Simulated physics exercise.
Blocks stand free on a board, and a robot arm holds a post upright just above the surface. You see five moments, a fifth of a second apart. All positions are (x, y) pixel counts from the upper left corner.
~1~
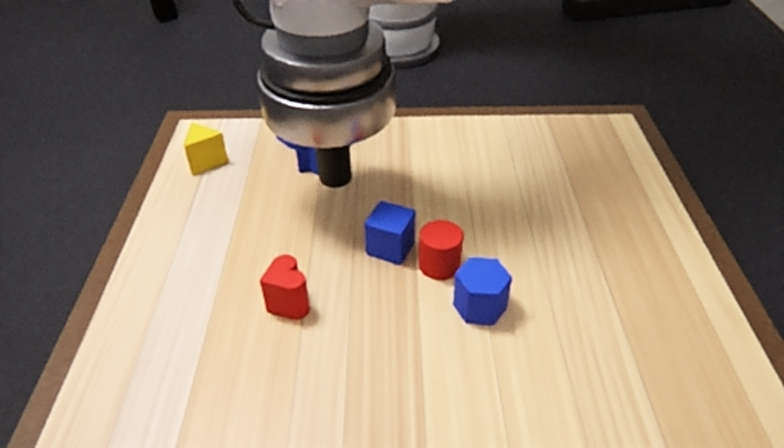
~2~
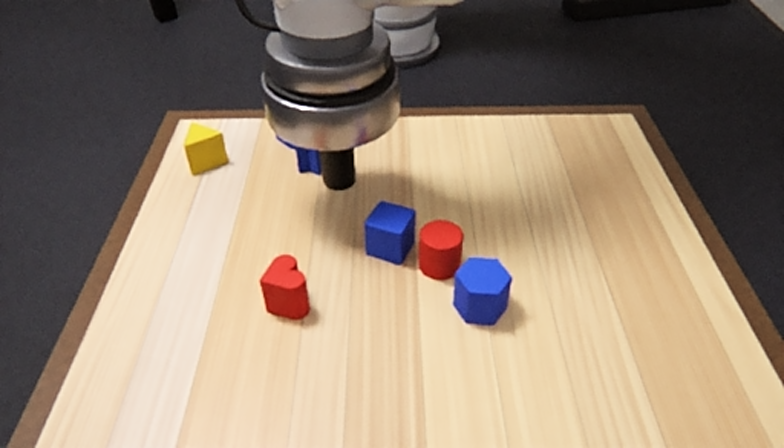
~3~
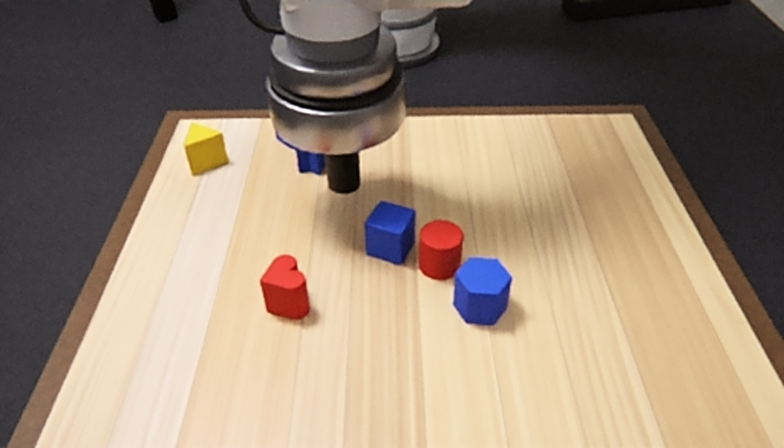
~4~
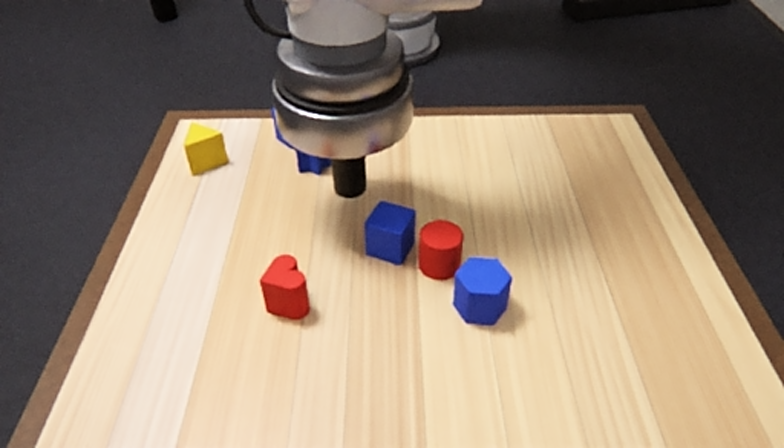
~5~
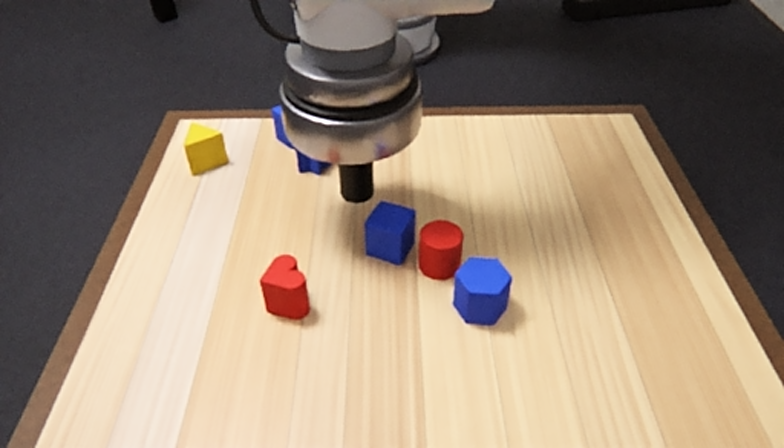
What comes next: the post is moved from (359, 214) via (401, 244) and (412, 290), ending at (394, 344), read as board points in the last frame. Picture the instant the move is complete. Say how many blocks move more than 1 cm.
There will be two blocks displaced.
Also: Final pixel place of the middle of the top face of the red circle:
At pixel (459, 247).
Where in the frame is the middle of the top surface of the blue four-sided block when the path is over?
By then it is at (398, 350).
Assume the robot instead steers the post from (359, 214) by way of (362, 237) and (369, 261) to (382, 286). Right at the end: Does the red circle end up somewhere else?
In short: Yes.
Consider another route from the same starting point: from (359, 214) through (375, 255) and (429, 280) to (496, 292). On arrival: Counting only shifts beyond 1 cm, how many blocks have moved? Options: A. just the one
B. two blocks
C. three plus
I choose C.
What follows on the original path. One third of the way, post at (402, 223); blue four-sided block at (408, 242), turned 35° clockwise; red circle at (459, 247); blue six-sided block at (489, 277).
Two thirds of the way, post at (412, 269); blue four-sided block at (409, 290), turned 70° clockwise; red circle at (459, 247); blue six-sided block at (489, 277).
At the end, post at (394, 323); blue four-sided block at (398, 350), turned 50° clockwise; red circle at (459, 247); blue six-sided block at (489, 277).
